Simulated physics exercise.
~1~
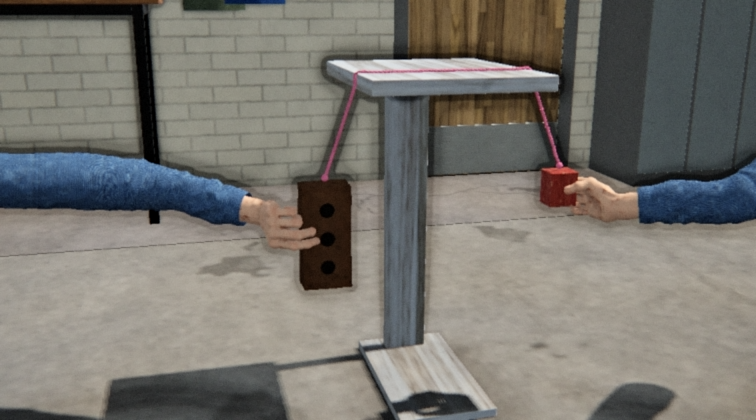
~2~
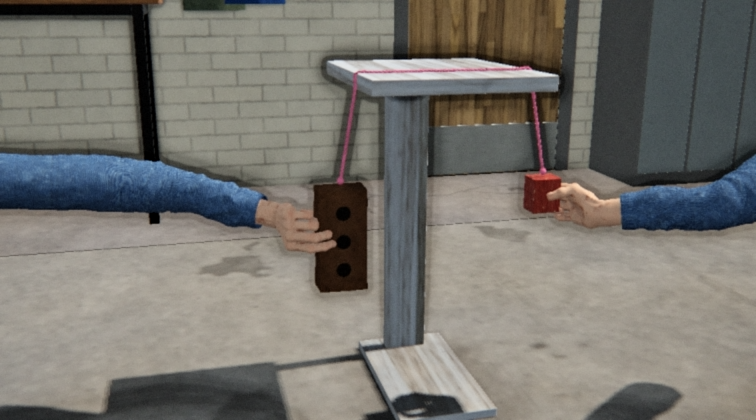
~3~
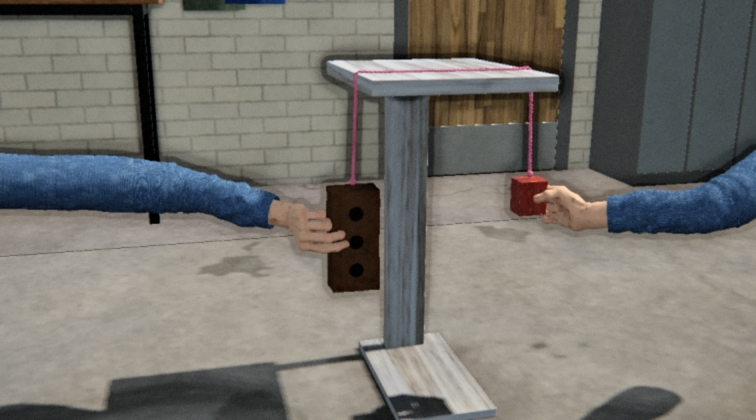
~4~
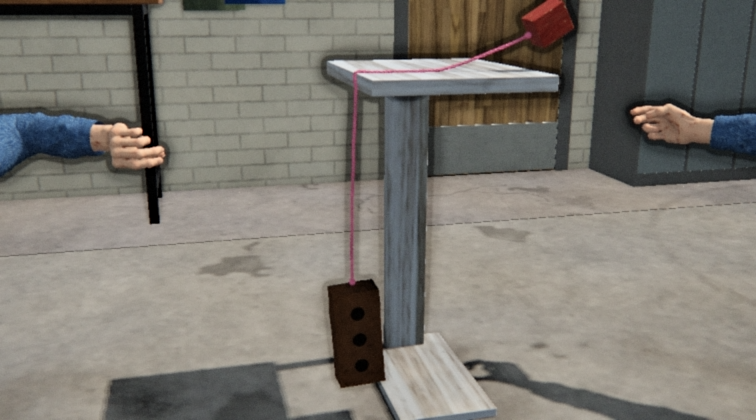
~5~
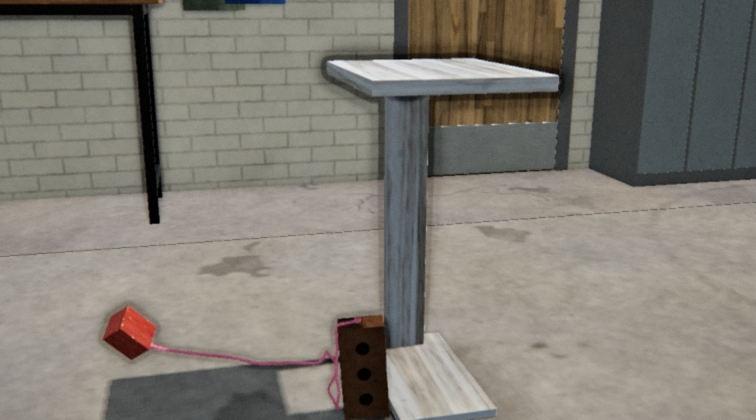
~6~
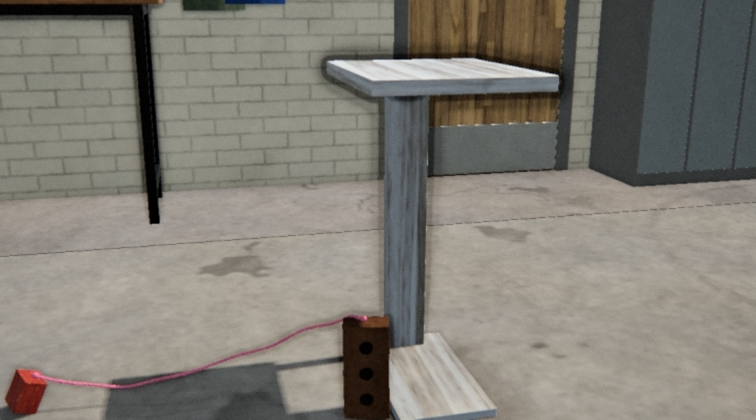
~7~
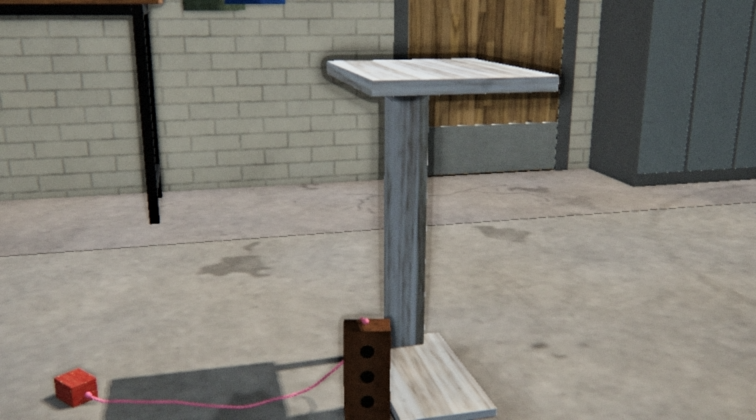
Two hands in blue sleeves, seen from a still, slightly raised view in a room with a pale brick wall and concrete floor, hold objects tied to a pink string draped over a tall grey-white side table. A dark brown brick with three holes hangs at left, a small red block at right. The hands shift both slightly inward, then let go and draw back. The brick drops on the left, pulling the red block up over the tabletop. The block flies off to the left, trailing string, and lands. Finally, the brick stands beside the table's base, the block lying far left.
